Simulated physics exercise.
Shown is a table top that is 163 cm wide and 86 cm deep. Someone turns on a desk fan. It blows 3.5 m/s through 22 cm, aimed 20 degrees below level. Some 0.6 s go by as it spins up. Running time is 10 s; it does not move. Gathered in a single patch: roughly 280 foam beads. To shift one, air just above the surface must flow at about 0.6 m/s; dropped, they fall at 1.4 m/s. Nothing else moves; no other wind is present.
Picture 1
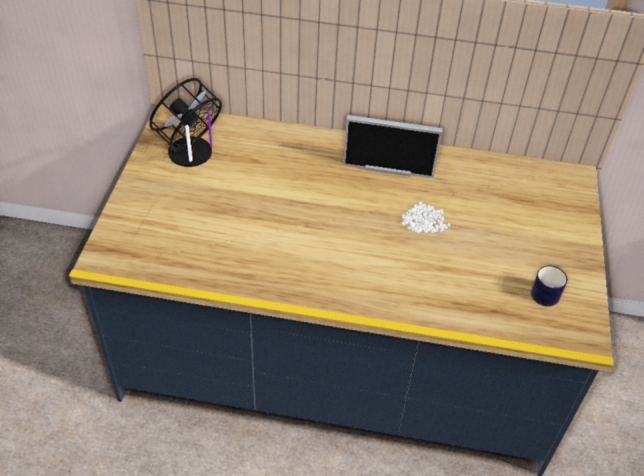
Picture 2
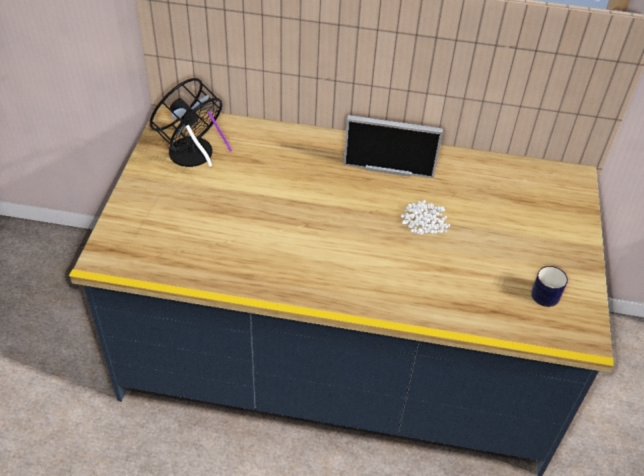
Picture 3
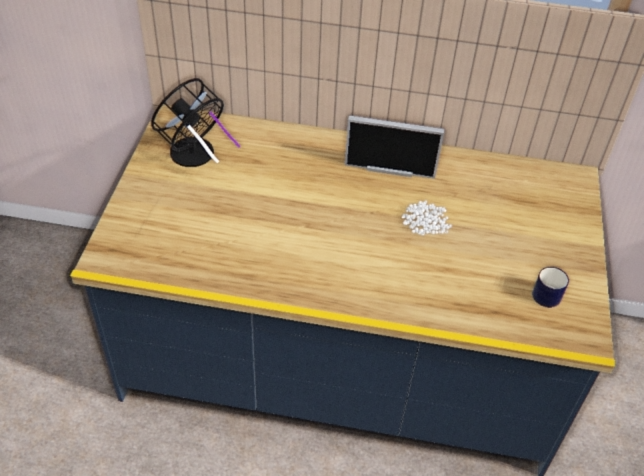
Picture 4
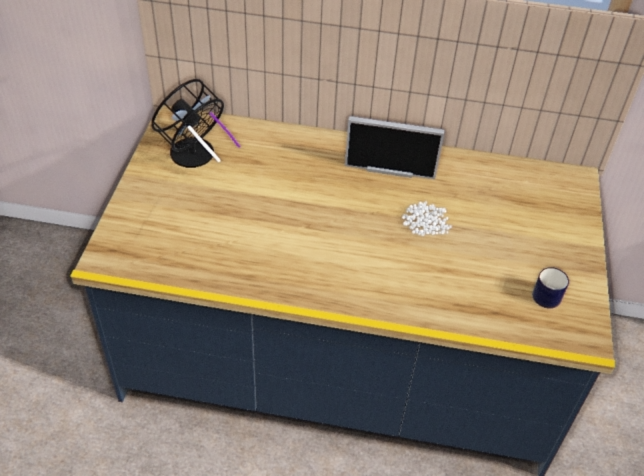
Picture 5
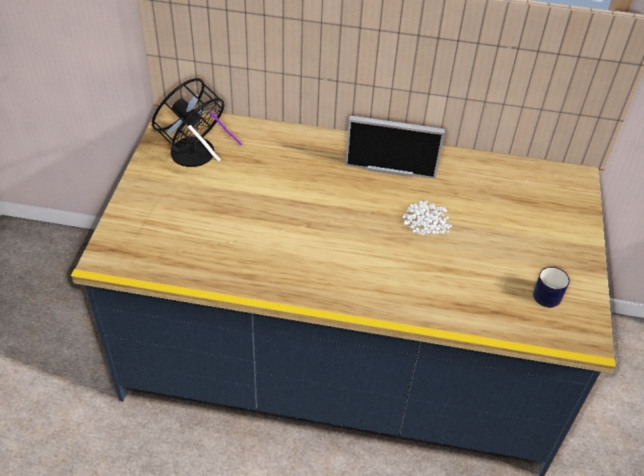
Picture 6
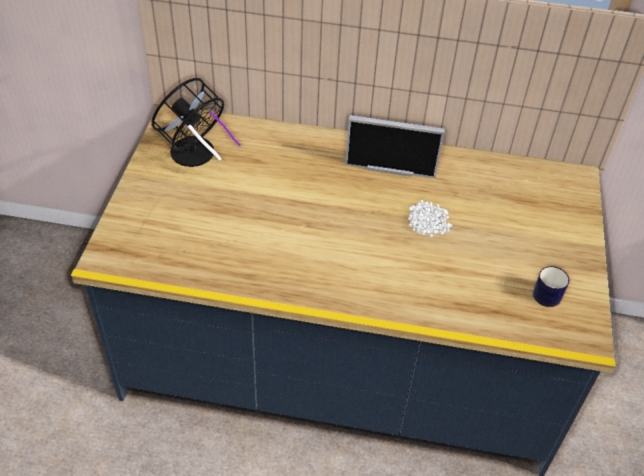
White foam beads sit still on a wooden table, then shift slightly right, away from the fan.
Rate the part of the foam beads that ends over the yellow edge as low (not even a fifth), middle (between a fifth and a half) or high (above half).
Low.
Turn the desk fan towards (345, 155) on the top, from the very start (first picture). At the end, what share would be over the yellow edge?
Roughly 30 per cent.
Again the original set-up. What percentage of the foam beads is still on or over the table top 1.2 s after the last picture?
About 5 per cent remain.
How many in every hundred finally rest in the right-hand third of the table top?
Around 0 per cent.
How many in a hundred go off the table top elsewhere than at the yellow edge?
100 %.
Then, 1.2 s after the last picture, 0 % are over the yellow edge; 78 % have settled or left.
Then, 2.4 s after the last picture, 0 % are over the yellow edge; 100 % have settled or left.
Then, 4.7 s after the last picture, 0 % are over the yellow edge; 100 % have settled or left.
Then, 9.2 s after the last picture, at the end, 0 % are over the yellow edge.
